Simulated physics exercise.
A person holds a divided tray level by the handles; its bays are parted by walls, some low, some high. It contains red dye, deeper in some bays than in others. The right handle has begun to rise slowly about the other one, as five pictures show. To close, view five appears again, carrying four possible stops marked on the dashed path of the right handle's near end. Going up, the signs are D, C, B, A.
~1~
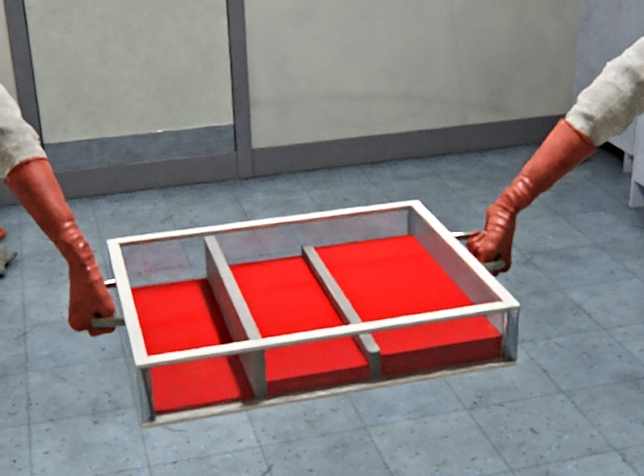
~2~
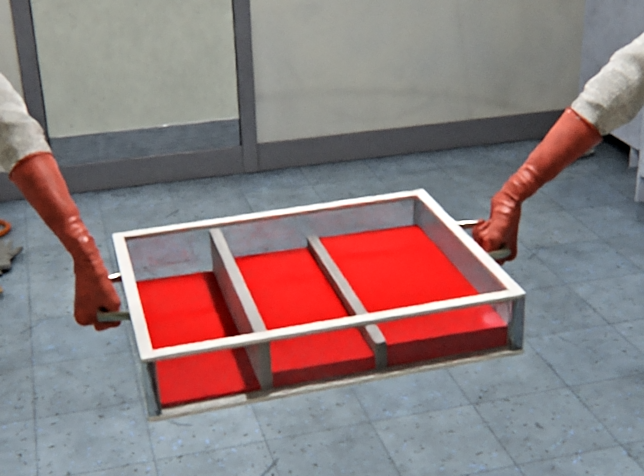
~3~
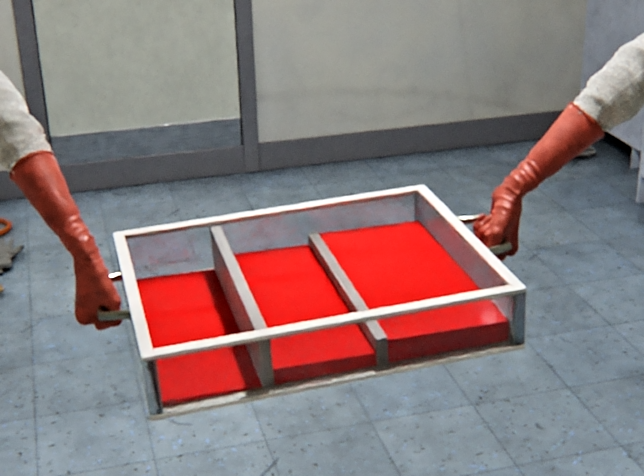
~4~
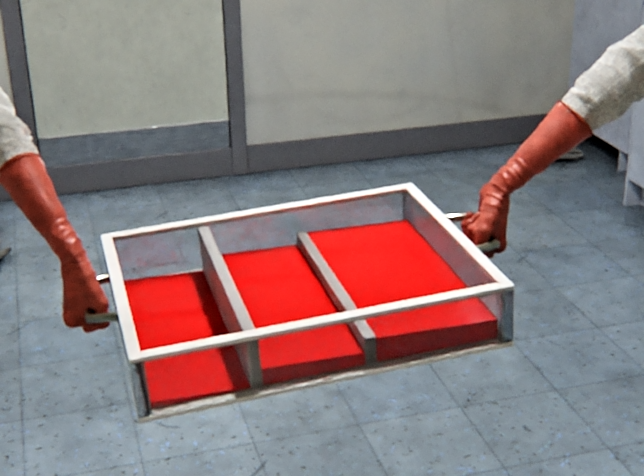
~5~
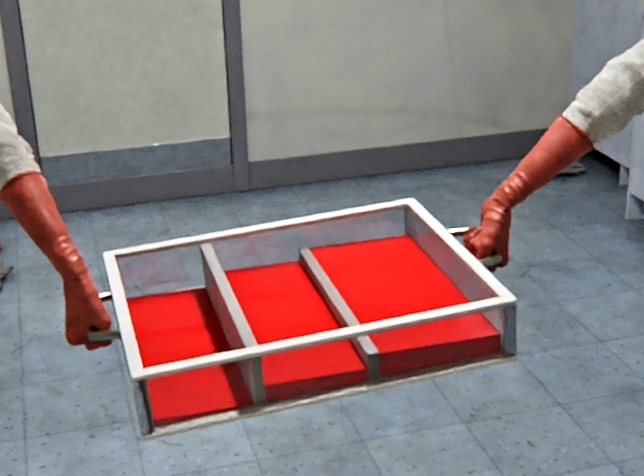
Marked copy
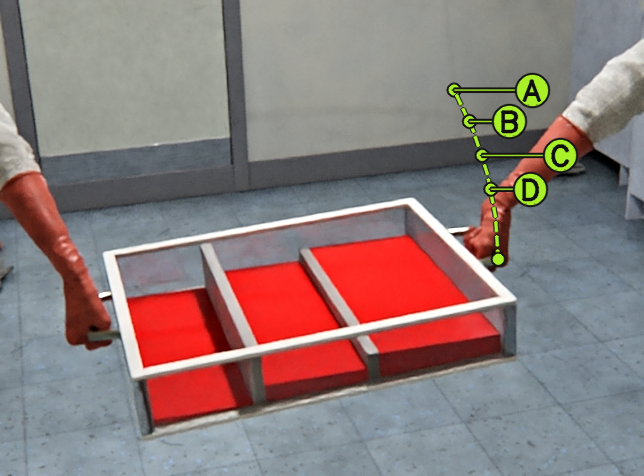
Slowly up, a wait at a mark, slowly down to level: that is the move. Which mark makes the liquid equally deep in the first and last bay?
It is B.
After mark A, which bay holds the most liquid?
It is the middle one.
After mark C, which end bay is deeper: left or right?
The right end bay.
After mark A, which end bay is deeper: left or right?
The left one.
On the marked copy, A at (454, 90); B at (469, 121); C at (482, 155); D at (490, 189).
For mark A, the left end bay stands much deeper than the other; nothing spills.
For mark B, the two end bays stand about equally deep; nothing spills.
For mark C, the right end bay stands much deeper than the other; nothing spills.
For mark D, the right end bay stands much deeper than the other; nothing spills.
